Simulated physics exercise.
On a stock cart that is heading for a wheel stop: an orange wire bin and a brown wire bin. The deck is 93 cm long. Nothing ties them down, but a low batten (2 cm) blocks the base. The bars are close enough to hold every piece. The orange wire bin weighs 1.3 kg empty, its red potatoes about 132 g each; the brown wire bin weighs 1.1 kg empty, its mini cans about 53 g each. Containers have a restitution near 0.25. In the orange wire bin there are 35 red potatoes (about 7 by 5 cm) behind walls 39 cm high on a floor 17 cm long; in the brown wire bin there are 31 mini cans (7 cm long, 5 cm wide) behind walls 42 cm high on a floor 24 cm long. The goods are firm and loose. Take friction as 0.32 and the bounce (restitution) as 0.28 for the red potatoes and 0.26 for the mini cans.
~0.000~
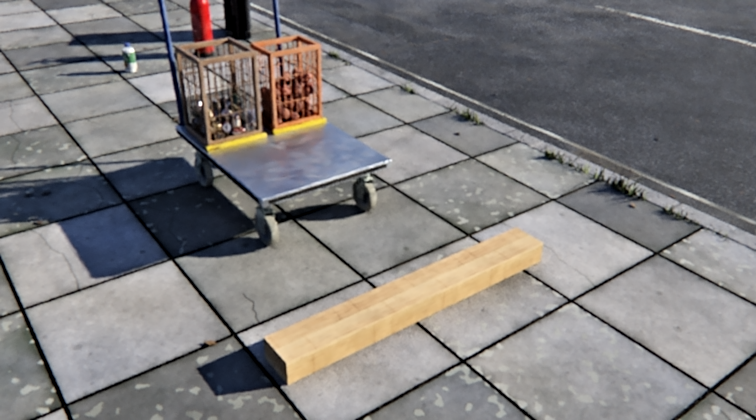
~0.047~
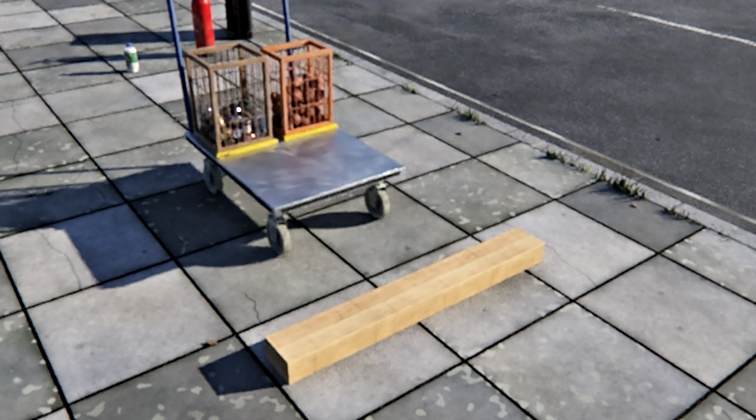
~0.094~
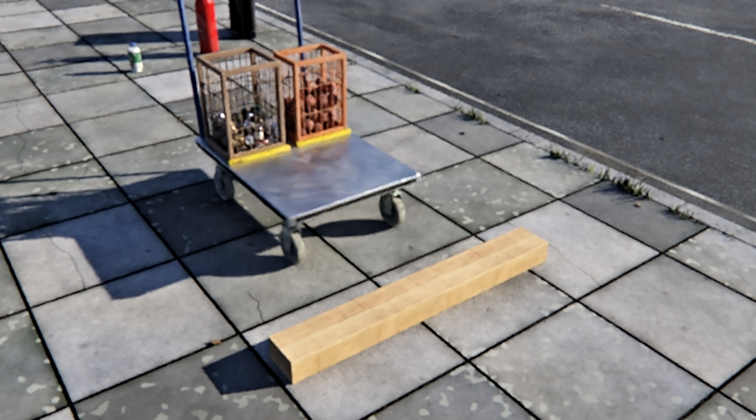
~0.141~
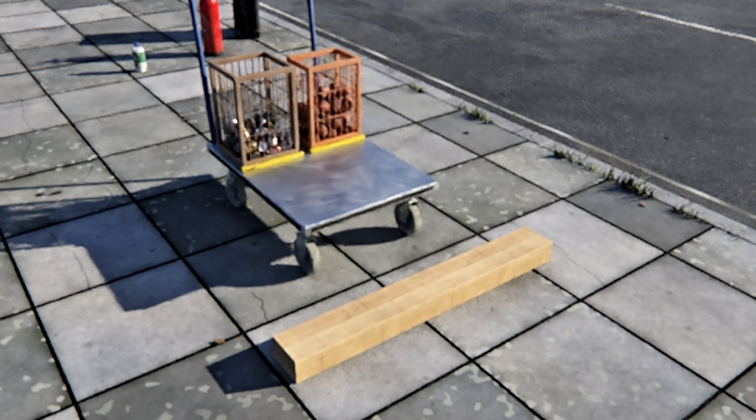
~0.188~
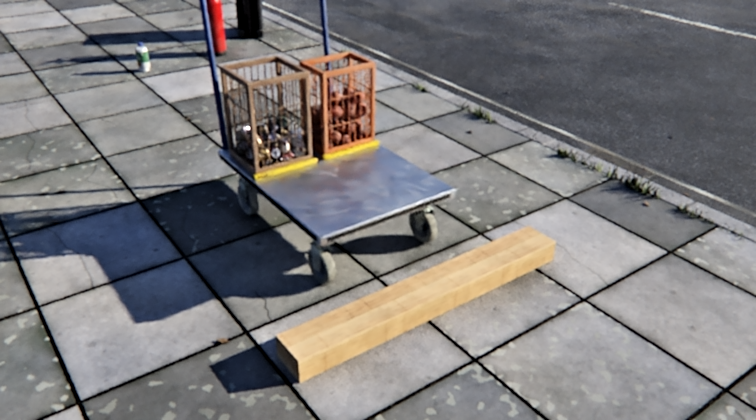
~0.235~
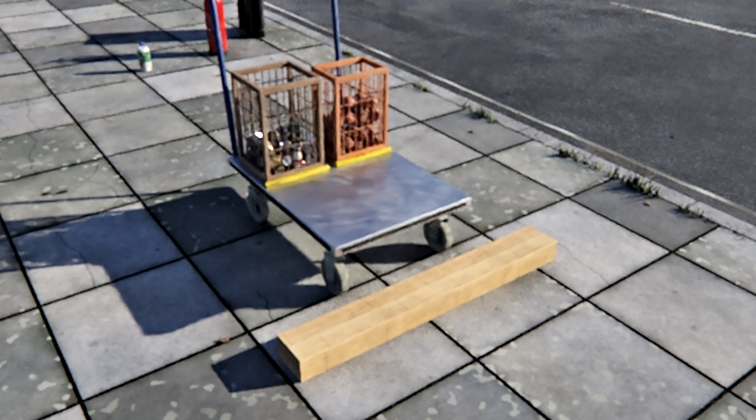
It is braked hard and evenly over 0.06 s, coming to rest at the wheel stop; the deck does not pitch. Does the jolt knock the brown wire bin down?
The brown wire bin stays upright.
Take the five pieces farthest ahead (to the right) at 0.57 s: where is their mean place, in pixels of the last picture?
Near (403, 151).
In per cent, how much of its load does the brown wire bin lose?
About 0 per cent.
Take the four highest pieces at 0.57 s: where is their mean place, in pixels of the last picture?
Near (385, 133).
After 0.27 s, it starts to lose speed.
After 0.39 s, the orange wire bin leans 25° with 0 of 35 out and the brown wire bin leans 13° with 0 of 31 out.
After 0.57 s, the orange wire bin leans 76° with 0 of 35 out and the brown wire bin leans 12° with 0 of 31 out.
After 0.87 s, the orange wire bin is down with 3 of 35 out and the brown wire bin is upright with 0 of 31 out.
When it is over (at 1.31 s), the orange wire bin is down with 7 of 35 out and the brown wire bin is upright with 0 of 31 out. Greatest lean of the brown wire bin, 17°.
